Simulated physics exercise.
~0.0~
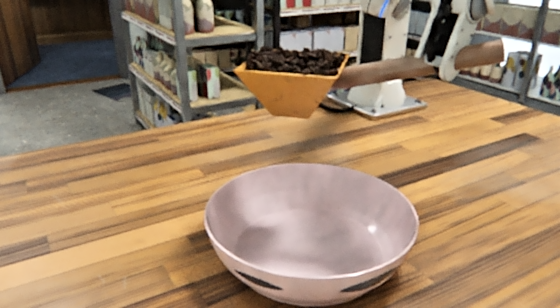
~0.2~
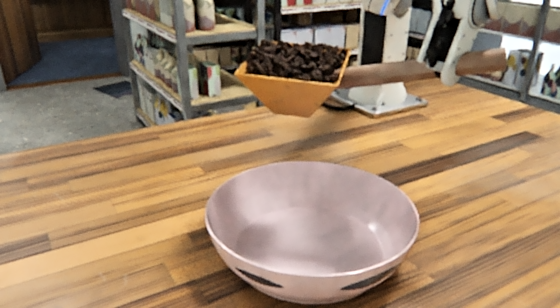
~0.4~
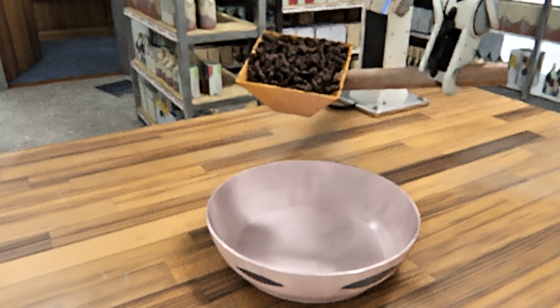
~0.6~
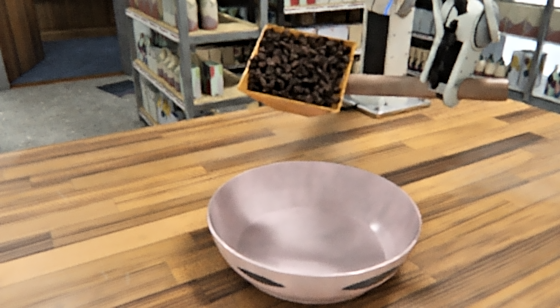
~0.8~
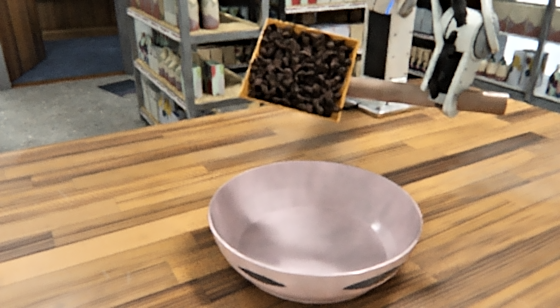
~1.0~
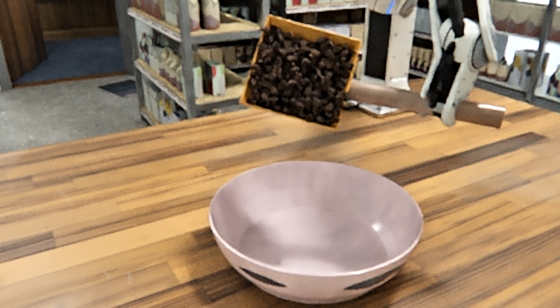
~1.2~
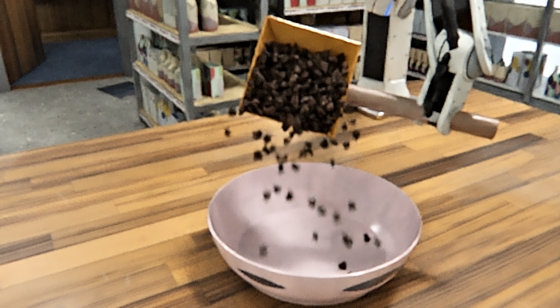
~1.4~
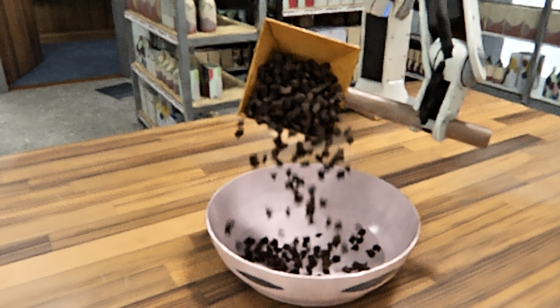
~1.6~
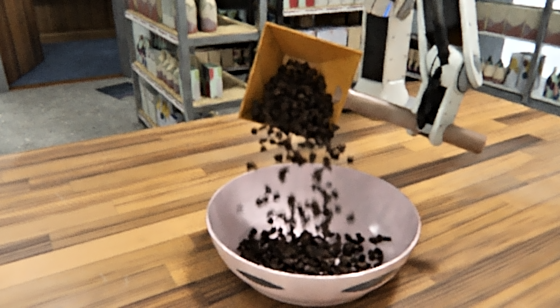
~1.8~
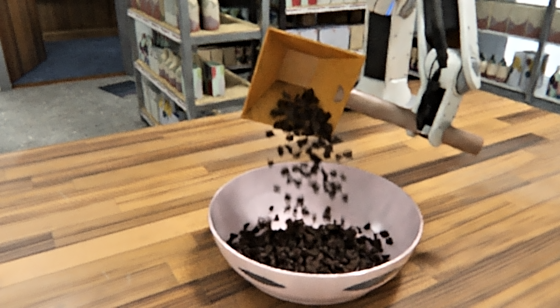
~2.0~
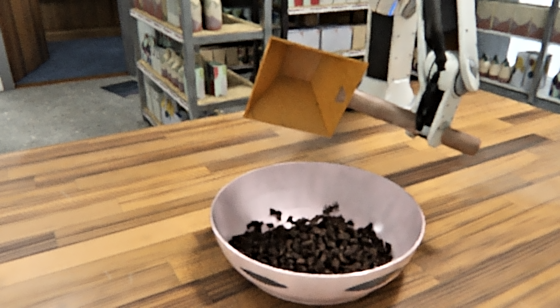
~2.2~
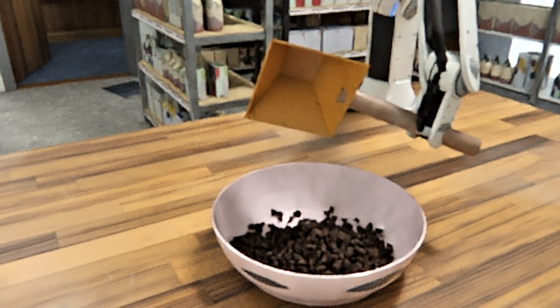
An orange-yellow scoop heaped with dark brown crumbs hangs above a striped wooden tabletop, its brown handle gripped on the right by a white and black robotic arm. The slightly swaying view looks down across the table toward shelves of jars and boxes, with a pale pink bowl in front. The scoop steadily tips toward the viewer, and at first the crumbs stay in place. Then they spill over the edge, scattering before falling in a thick stream into the bowl. The stream thins as the scoop empties, leaving it tilted and bare above a dark pile in the bowl.
